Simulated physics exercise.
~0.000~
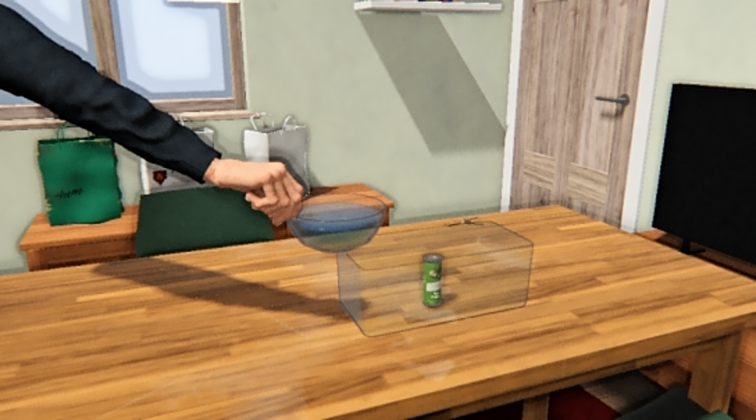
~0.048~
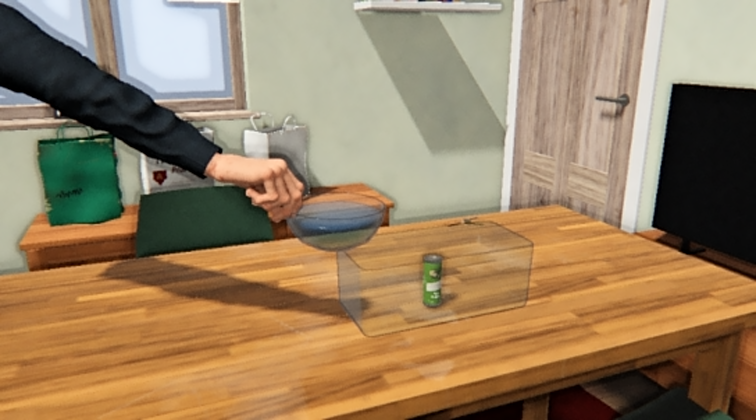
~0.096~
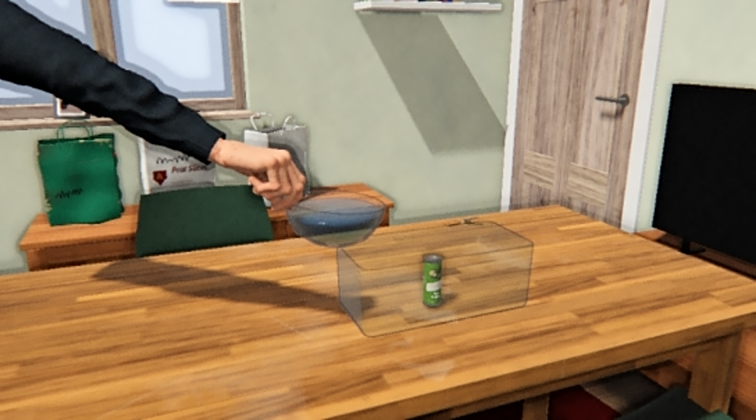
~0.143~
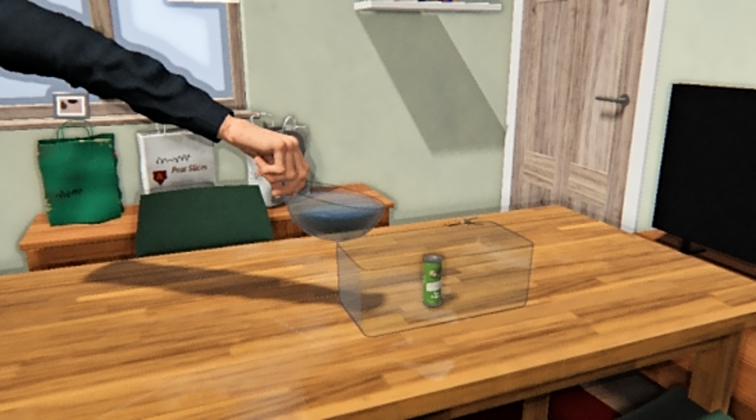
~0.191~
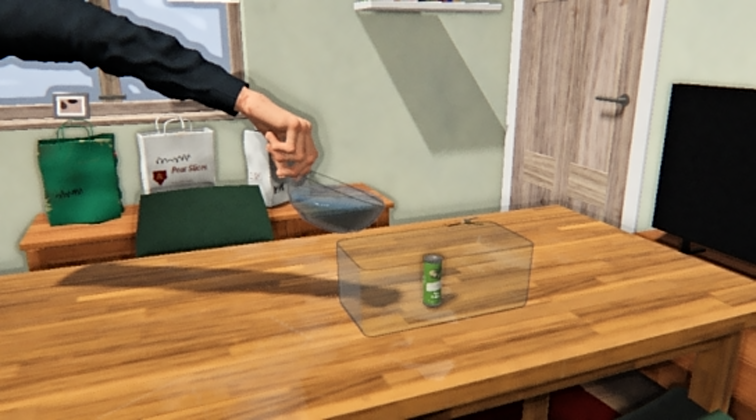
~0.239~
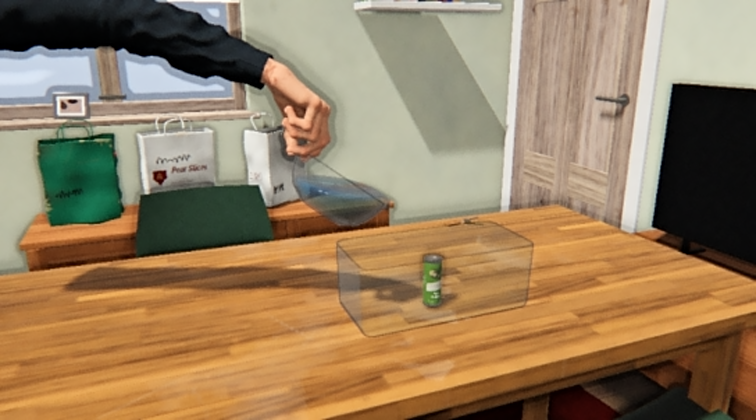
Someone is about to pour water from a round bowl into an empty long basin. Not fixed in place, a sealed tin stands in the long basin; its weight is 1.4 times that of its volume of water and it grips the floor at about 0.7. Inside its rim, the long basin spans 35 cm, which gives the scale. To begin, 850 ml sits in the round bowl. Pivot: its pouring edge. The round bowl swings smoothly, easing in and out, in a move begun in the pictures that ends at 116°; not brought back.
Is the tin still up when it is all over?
It will weather it.
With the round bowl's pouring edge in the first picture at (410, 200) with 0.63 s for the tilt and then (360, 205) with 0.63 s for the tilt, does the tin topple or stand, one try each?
First it stays on its base; then it tips over.
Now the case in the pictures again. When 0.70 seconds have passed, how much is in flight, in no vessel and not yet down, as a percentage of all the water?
Airborne fraction: Approx. 1 %.
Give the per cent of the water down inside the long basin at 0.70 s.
Roughly 100 per cent.
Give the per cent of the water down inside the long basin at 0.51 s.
About 26%.
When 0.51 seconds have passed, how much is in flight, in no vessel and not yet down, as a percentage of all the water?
Near 62 per cent at that time.
Then, 0.51 s in, the tilt is 105° and 13 per cent is still to pour; the tin stands where it began.
Then, 0.70 s in, the tilt is 116° and 0 per cent is still to pour; the tin stands where it began.
Then, 0.91 s in, the tilt is 116° and 0 per cent is still to pour; the tin stands where it began.
Then, 1.13 s in, the tilt is 116° and 0 per cent is still to pour; the tin stands where it began.
Finally, the tin stands where it began.
